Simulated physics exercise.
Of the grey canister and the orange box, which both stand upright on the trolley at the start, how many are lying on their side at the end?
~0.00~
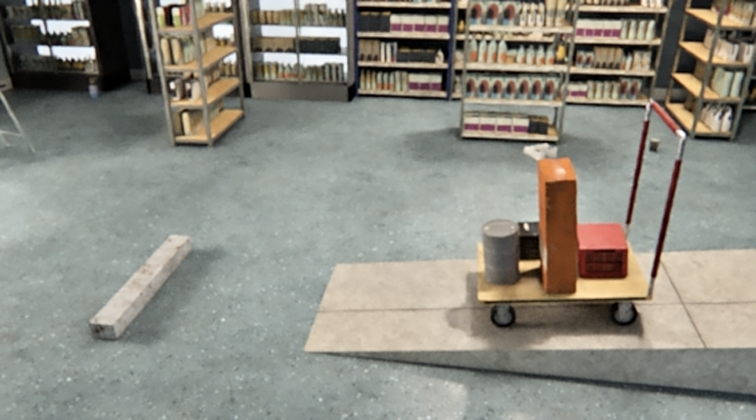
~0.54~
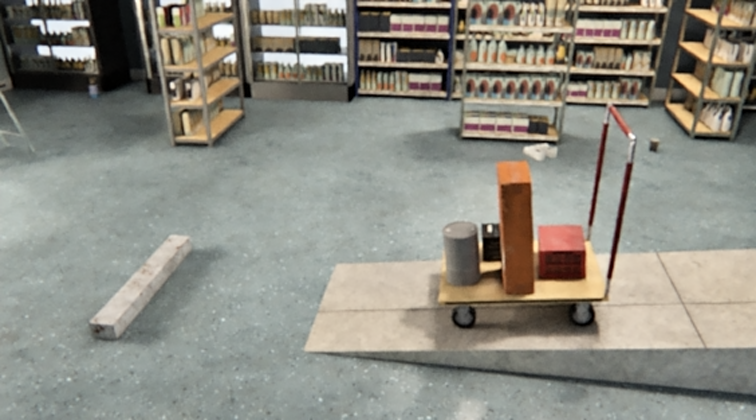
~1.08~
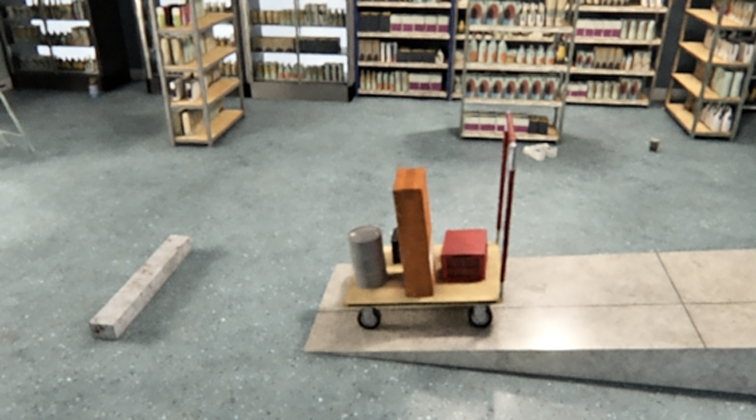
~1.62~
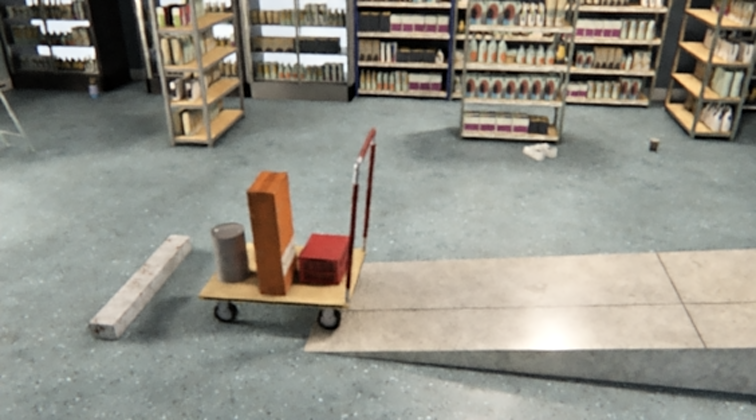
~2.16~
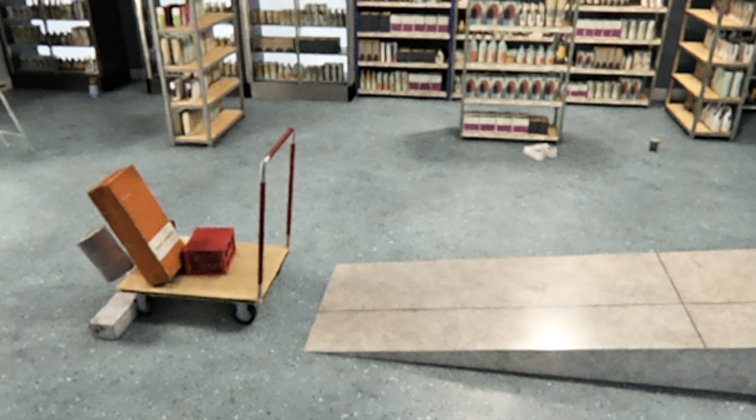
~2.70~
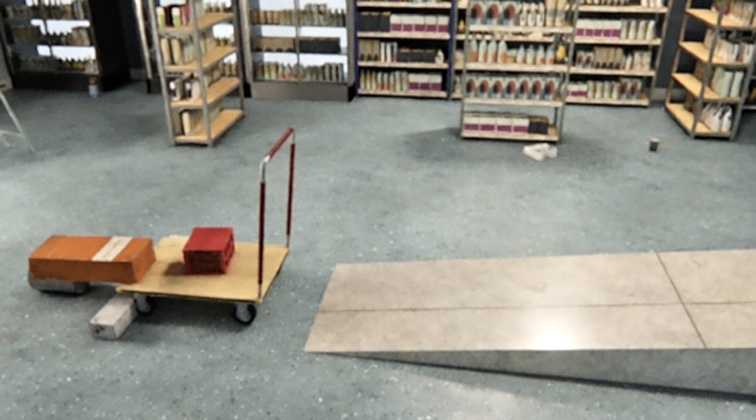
Two of them are, as both the grey canister and the orange box end up lying on their side past the front of the trolley.
